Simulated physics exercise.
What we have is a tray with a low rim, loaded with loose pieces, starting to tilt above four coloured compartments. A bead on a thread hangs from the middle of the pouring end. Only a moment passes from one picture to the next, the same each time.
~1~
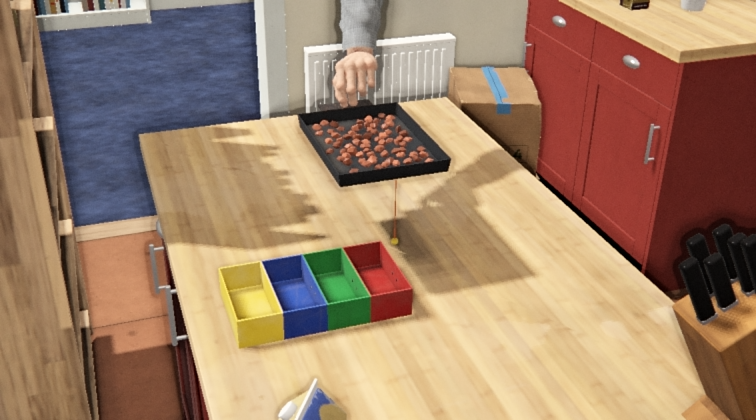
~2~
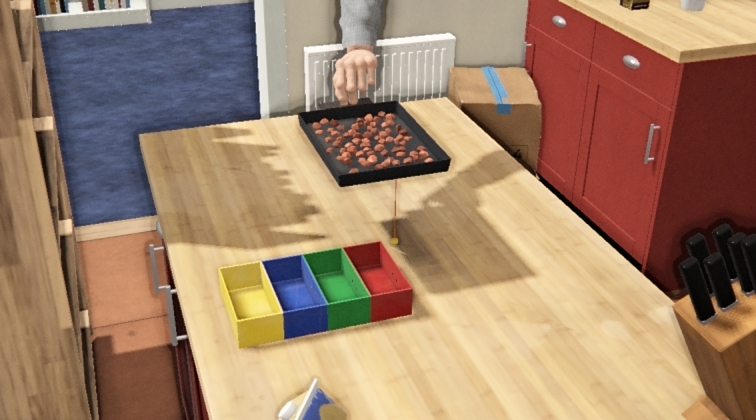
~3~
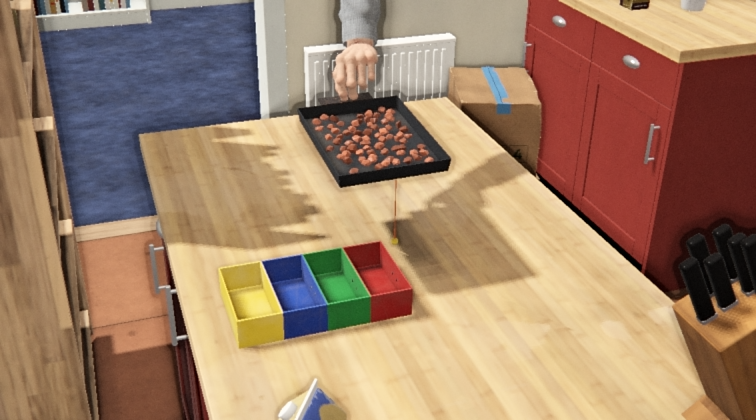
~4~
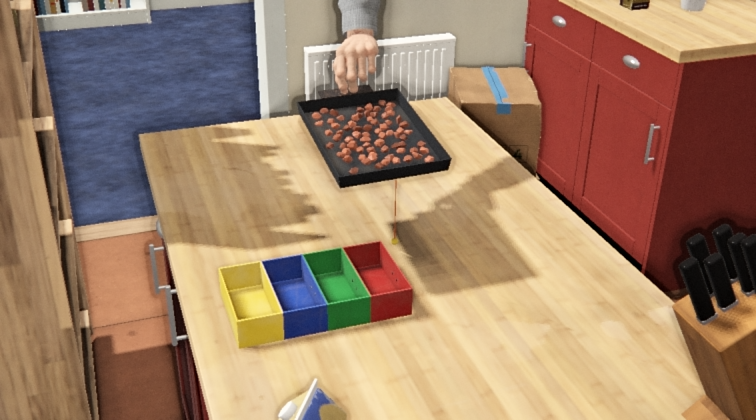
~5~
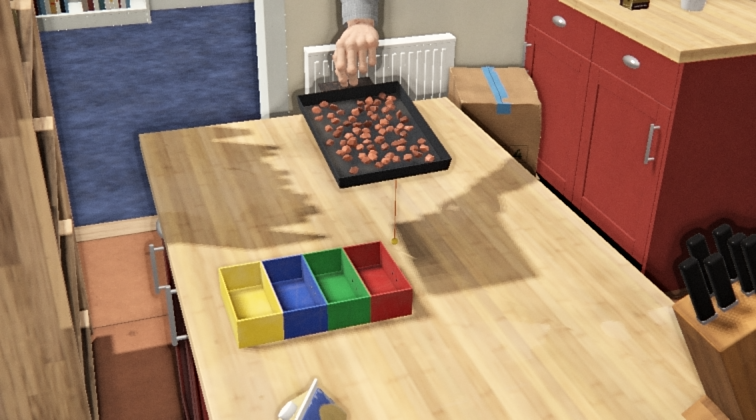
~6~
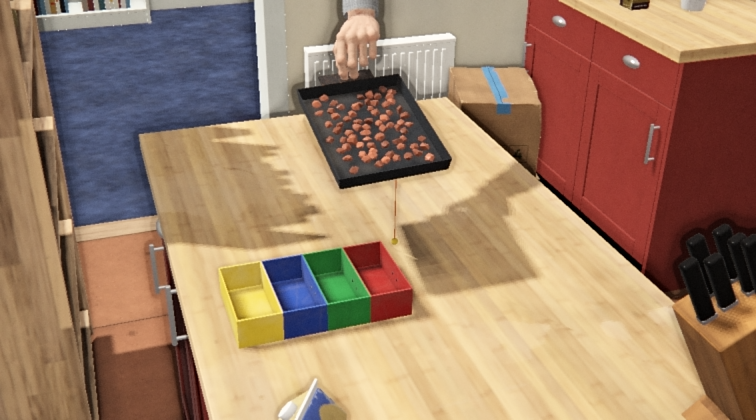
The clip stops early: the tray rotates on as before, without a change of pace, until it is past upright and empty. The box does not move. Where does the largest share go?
The red cell gets the most.
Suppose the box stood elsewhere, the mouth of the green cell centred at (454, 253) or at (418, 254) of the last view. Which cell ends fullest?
The first try: The yellow cell. The second: Blue.
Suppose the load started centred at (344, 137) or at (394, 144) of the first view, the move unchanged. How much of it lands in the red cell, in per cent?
In turn 60 and 40 in a hundred.
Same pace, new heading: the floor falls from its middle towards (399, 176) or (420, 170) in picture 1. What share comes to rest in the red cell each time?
About 30 and 0 per cent.
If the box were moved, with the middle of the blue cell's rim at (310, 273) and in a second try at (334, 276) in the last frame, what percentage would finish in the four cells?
The first gives 90 %, the second 100 %.
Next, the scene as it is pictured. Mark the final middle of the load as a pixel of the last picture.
Around (375, 296).
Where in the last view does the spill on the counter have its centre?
Roughly at (430, 306).
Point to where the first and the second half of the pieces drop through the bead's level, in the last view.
First near (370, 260), later near (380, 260).
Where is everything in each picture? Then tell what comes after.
Corners of the pouring end at (340, 174) and (449, 158), level; middle of the load at (366, 142), bits of crushed brick; bead on its thread at (395, 241); yellow cell at (260, 328); blue cell at (305, 319); green cell at (349, 311); red cell at (391, 303), in the first picture.
Corners of the pouring end at (340, 174) and (449, 158), level; middle of the load at (366, 141), in the second picture.
Corners of the pouring end at (340, 175) and (449, 158), tipped barely, lowest at the left corner; middle of the load at (366, 139), in the third picture.
Corners of the pouring end at (340, 176) and (449, 158), tipped a little, lowest at the left corner; middle of the load at (366, 135), in the fourth picture.
Corners of the pouring end at (340, 177) and (449, 158), tipped a little, lowest at the left corner; middle of the load at (366, 131), in the fifth picture.
Corners of the pouring end at (341, 178) and (449, 158), tipped a little, lowest at the left corner; middle of the load at (366, 127); yellow cell at (260, 328); blue cell at (305, 319); green cell at (349, 311); red cell at (391, 303), in the sixth picture.
Soon after the last picture, tray tipped steeply; nearly all on the tray; a stray few falling or outside the box.
A little later, tray tipped right over; about two thirds on the tray; a small part in the red cell; a small part in the green cell; about a quarter falling or outside the box.
Later still, tray tipped past a quarter turn; about half in the red cell; about a quarter in the green cell; about a quarter falling or outside the box.
At rest, tray tipped past a quarter turn; about half in the red cell; about a quarter in the green cell; none in the yellow cell; none in the blue cell; about a quarter outside the box.
